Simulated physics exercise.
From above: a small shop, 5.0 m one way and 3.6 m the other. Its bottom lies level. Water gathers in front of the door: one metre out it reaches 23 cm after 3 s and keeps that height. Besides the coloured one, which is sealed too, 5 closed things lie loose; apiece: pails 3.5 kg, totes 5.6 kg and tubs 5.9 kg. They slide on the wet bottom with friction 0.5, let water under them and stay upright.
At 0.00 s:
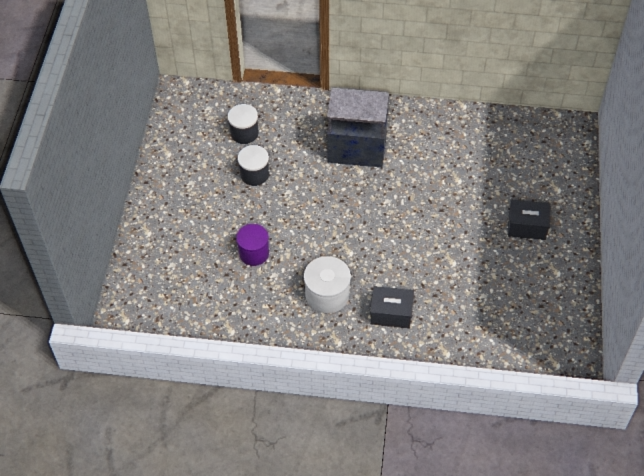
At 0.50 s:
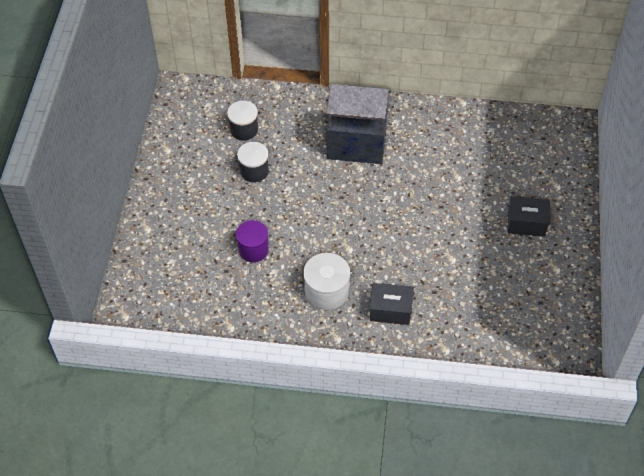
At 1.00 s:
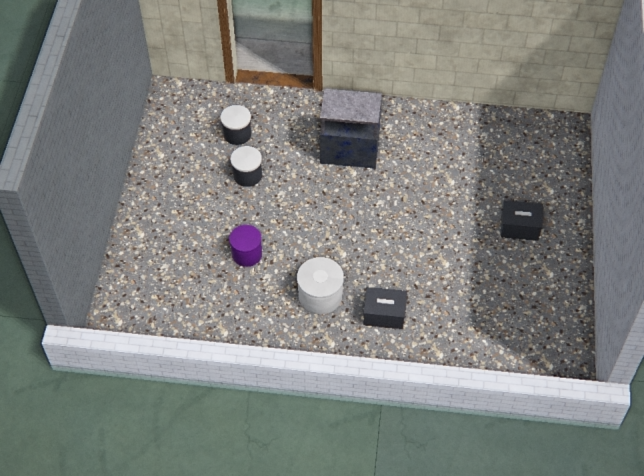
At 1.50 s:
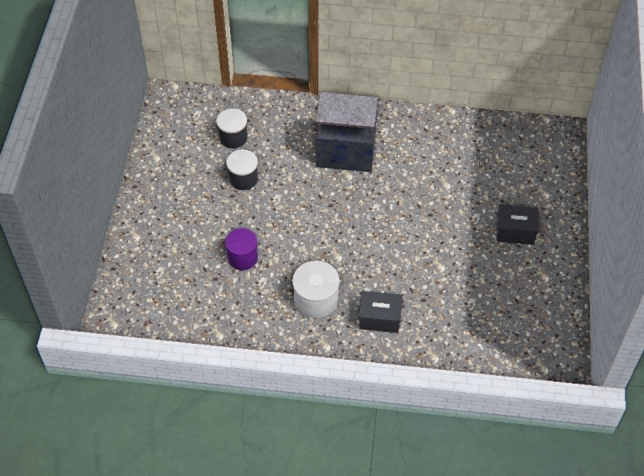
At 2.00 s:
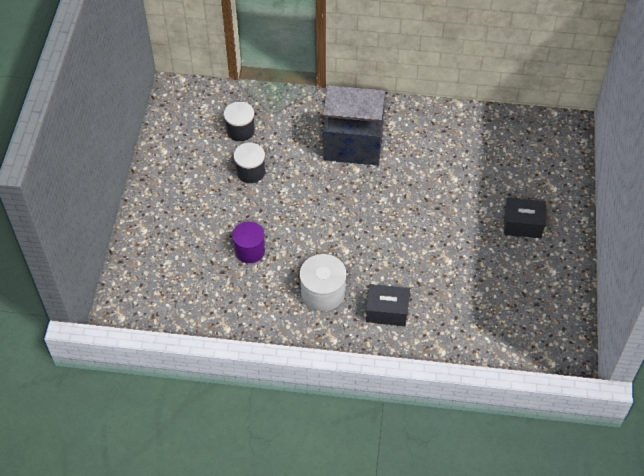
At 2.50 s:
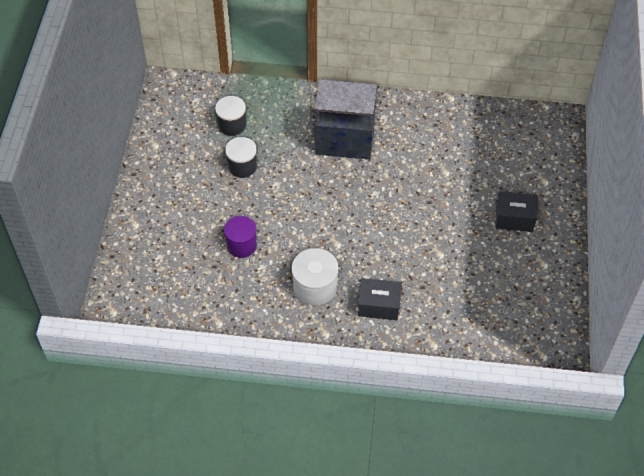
A small walled shop with a speckled stone floor is seen from high above, its brown-framed doorway in the back wall. A dark block stands near the door, two white-lidded black tubs and a purple pail sit at left, and a white tub and two black boxes lie toward the front and right. Green water covers the ground outside, then spreads in through the doorway, while the objects stay put and the camera sways slightly.
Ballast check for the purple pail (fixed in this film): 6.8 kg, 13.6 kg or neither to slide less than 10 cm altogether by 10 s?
Verdict: Only the higher weight holds it.
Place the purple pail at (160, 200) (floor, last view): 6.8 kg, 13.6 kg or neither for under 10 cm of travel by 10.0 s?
It takes the larger.
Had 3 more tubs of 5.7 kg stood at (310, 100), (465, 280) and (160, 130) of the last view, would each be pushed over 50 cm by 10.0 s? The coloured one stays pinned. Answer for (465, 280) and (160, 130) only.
In turn: Past it, more.
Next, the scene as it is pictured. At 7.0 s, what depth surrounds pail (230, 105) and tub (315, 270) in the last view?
About 12 and 5 cm.
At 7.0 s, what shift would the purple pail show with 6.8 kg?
Roughly 60 cm.
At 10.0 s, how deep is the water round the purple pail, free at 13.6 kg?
Roughly 9 cm.
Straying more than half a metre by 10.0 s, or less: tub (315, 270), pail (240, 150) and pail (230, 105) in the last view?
In turn: Over, past it, past it.
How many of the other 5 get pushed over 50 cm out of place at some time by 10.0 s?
I count 4.
After 3.5 s the purple pail would be 0 cm from its start with 6.8 kg and 0 cm from its start with 13.6 kg; 1 cm of water round it then.
After 4.5 s the purple pail would be 26 cm from its start with 6.8 kg and 0 cm from its start with 13.6 kg; 6 cm of water round it then.
After 7.0 s the purple pail would be 66 cm from its start with 6.8 kg and 0 cm from its start with 13.6 kg; 9 cm of water round it then.
After 10.0 s the purple pail would be 264 cm from its start with 6.8 kg and 0 cm from its start with 13.6 kg; 9 cm of water round it then.
